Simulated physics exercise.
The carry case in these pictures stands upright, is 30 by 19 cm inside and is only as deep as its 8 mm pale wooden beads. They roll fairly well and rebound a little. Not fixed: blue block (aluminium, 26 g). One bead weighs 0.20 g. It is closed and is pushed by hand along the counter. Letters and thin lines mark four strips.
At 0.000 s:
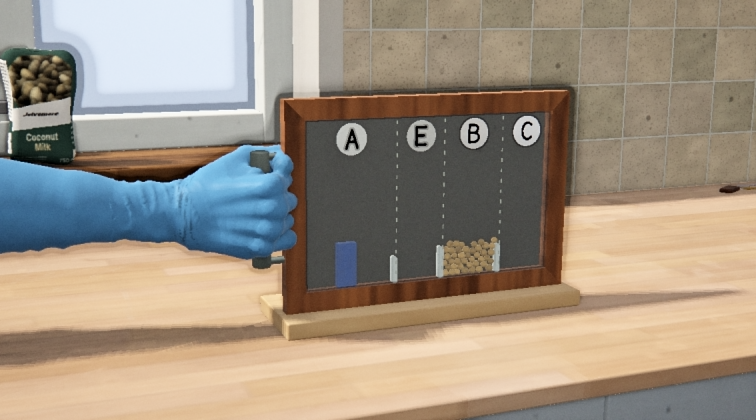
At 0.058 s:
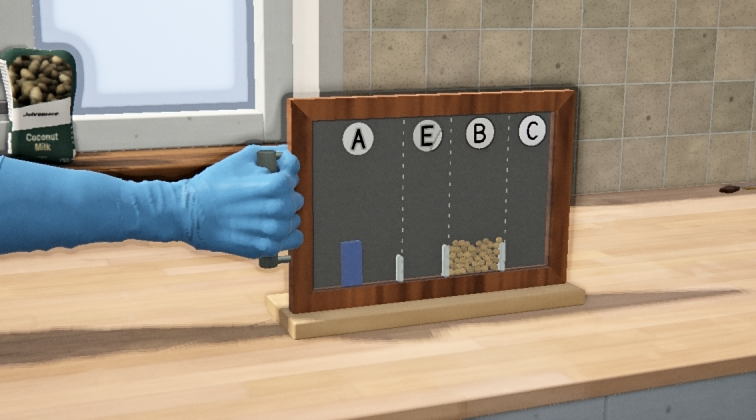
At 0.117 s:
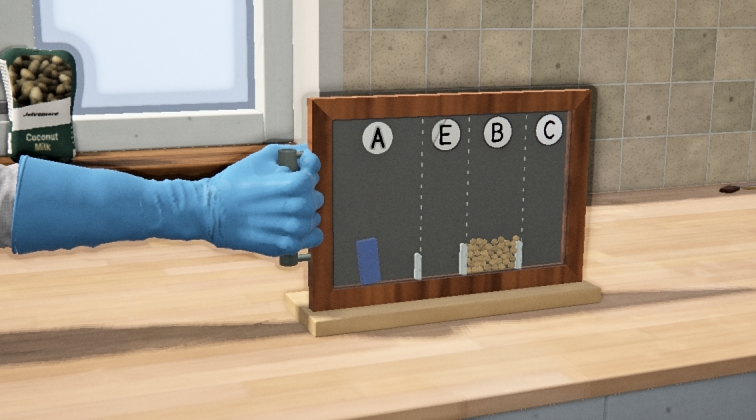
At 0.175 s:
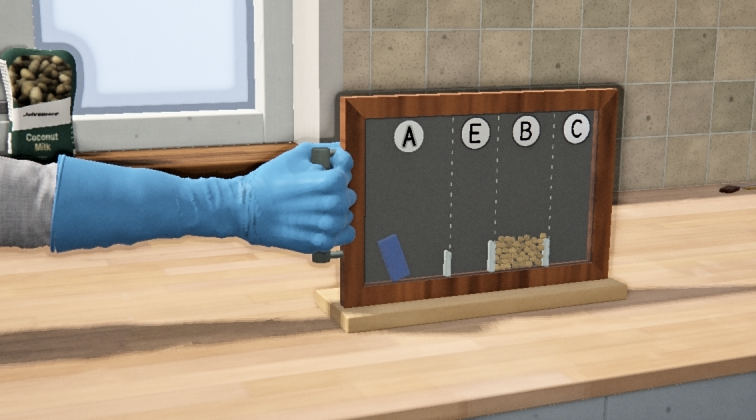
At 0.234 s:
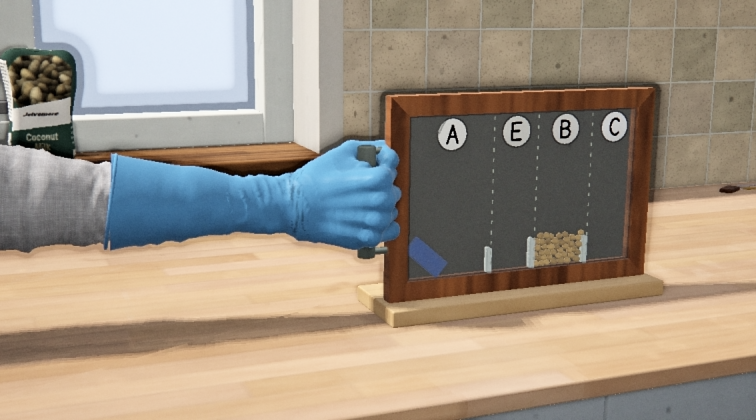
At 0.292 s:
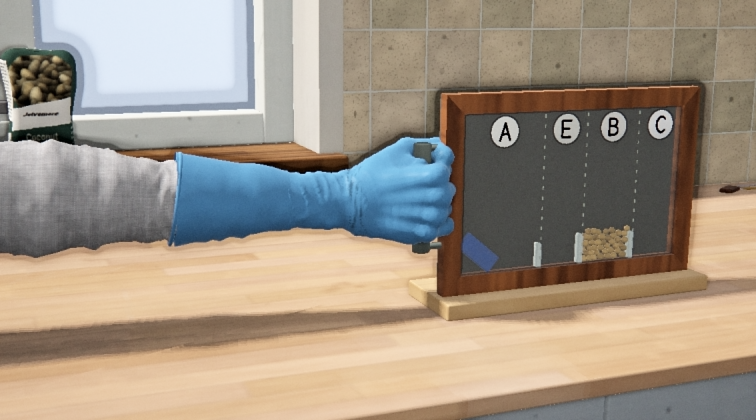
The clip shows a blue-gloved hand pushing a wood-framed dark panel, with lettered sections and pale beads between low walls, rightward along a counter, while a blue block inside tilts progressively to the left from upright.
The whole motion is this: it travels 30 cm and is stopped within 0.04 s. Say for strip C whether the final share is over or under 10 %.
Strip C over 10 %.
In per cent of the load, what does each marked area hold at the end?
Strip A: 0; strip B: 80; strip C: 20; strip E: 0.
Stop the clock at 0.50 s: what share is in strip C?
About 15 per cent.
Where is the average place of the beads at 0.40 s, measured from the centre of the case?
About 6 cm right and 7 cm below.
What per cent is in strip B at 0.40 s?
Roughly 100 per cent.
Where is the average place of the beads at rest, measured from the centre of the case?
Some 7 cm right and 8 cm below.
After 0.40 s, it is 30 cm to the right; the beads' middle is 6 cm right of and 7 cm below the centre; B 100 %.
After 0.50 s, it is 30 cm to the right; the beads' middle is 6 cm right of and 7 cm below the centre; B 85 %, C 15 %.
After 0.65 s, it is 30 cm to the right; the beads' middle is 7 cm right of and 8 cm below the centre; B 80 %, C 20 %.
At rest by 1.1 s, it is 30 cm to the right; A 0 %, B 80 %, C 20 %, E 0 %.
